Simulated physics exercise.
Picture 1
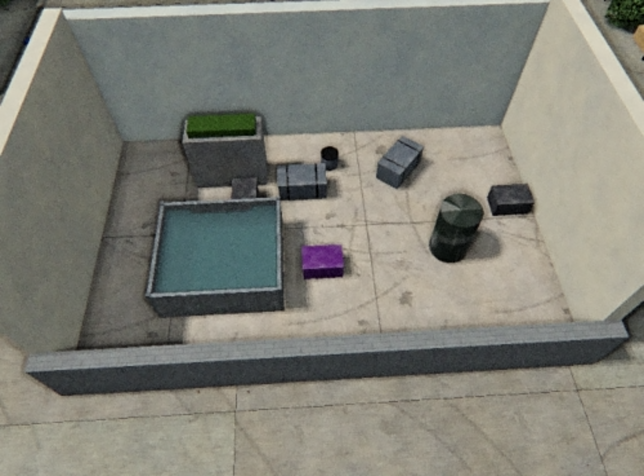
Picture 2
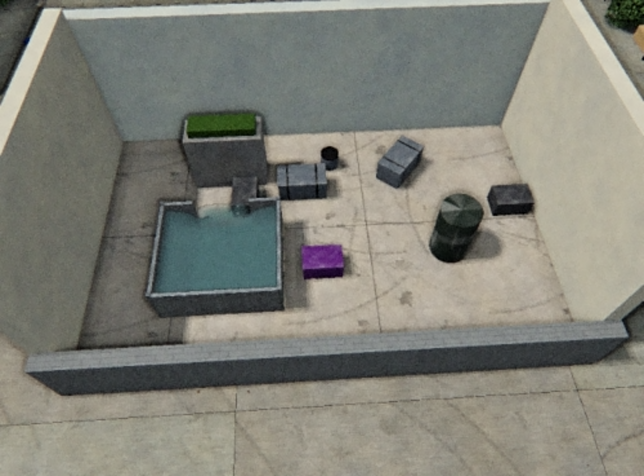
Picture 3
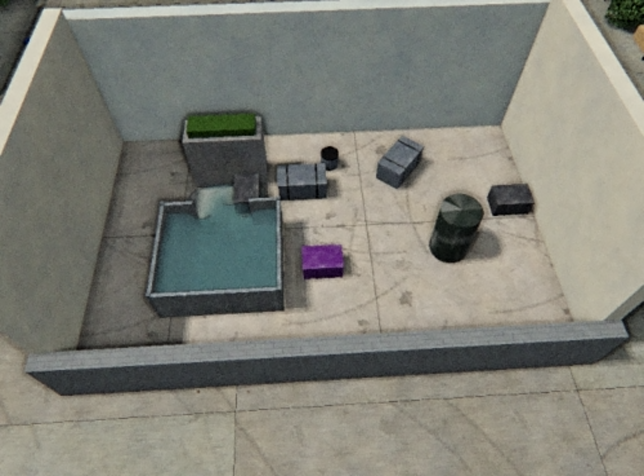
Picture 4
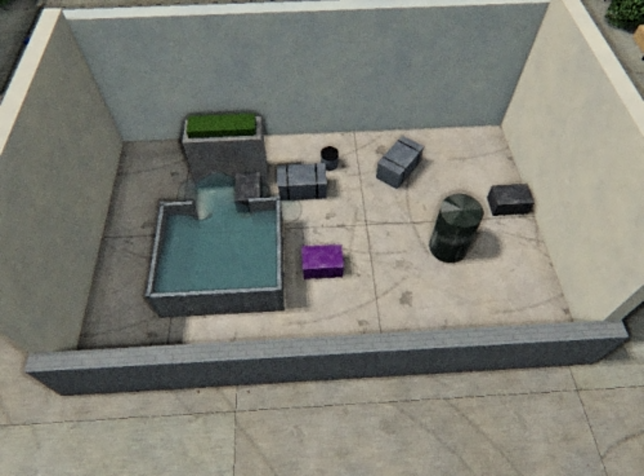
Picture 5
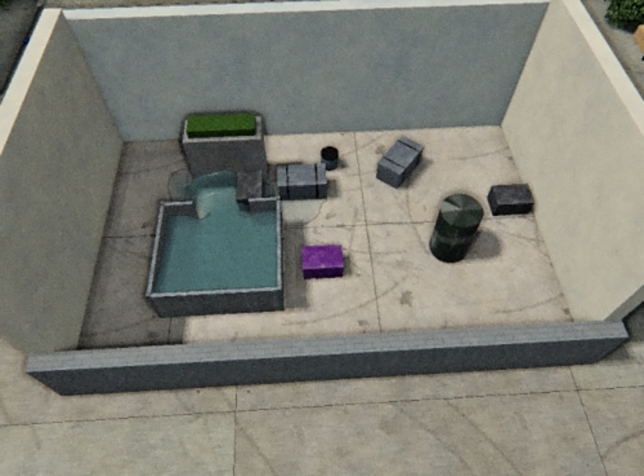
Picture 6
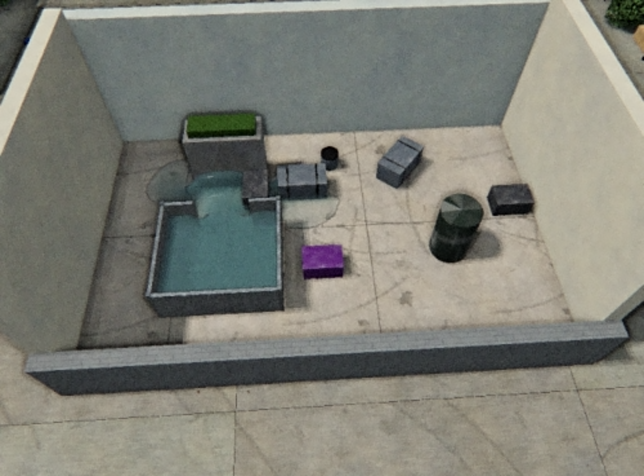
Walled concrete yard with a square water tank, its far wall opening and water spilling out, spreading thinly around nearby grey crates.
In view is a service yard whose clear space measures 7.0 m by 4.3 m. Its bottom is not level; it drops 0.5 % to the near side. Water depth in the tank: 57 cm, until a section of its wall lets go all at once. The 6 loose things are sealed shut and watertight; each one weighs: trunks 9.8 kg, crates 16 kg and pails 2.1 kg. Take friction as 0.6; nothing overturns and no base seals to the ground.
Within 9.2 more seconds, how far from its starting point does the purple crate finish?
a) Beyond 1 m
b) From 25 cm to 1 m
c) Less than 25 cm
Answer: C.
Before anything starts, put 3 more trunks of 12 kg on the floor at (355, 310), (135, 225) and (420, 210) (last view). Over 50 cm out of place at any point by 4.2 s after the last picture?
Going one by one: Not far enough, too far, too far.
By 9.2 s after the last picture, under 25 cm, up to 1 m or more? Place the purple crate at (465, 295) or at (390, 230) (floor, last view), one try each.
Run 1: It remains nearly still. Run 2: It is pushed a bit.
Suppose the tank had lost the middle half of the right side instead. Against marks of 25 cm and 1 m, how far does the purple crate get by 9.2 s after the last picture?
In that case the purple crate travels far.
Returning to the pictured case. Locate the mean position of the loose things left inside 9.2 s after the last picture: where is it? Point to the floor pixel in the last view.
Near (457, 251).
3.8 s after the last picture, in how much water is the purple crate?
I'd put it at about 1 cm.
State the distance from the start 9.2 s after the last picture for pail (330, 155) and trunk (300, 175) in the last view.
In turn: 300 cm, 300 cm.
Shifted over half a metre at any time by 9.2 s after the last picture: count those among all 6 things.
That comes to 5.
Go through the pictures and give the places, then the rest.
The purple crate at (323, 256) rests on the ground; 2.6 m2 under water; 0 of 6 have shifted, in the first frame.
The purple crate at (323, 256), on the bottom; 3.0 m2 under water; 0 of 6 have shifted, in the second frame.
The purple crate at (323, 256) rests on the ground; 3.5 m2 under water; 1 of 6 have shifted, in the third frame.
The purple crate at (323, 256), on the bottom; water covers 4.0 m2; 1 of 6 have shifted, in the fourth frame.
The purple crate at (323, 256) rests on the ground; water covers 4.5 m2; 1 of 6 have shifted, in the fifth frame.
The purple crate at (323, 256) rests on the ground; water covers 5.2 m2; 1 of 6 have shifted, in the sixth frame.
Then, 1.2 s after the last picture the purple crate is near (323, 256), 0.0 m from its start, aground; 1 afloat.
Then, 3.8 s after the last picture the purple crate is near (323, 256), 0.0 m from its start, aground; 3 afloat.
Then, 6.2 s after the last picture the purple crate is near (323, 256), 0.0 m from its start, aground; 3 afloat.
Then, 9.2 s after the last picture the purple crate is near (323, 256), 0.0 m from its start, aground; 5 afloat.
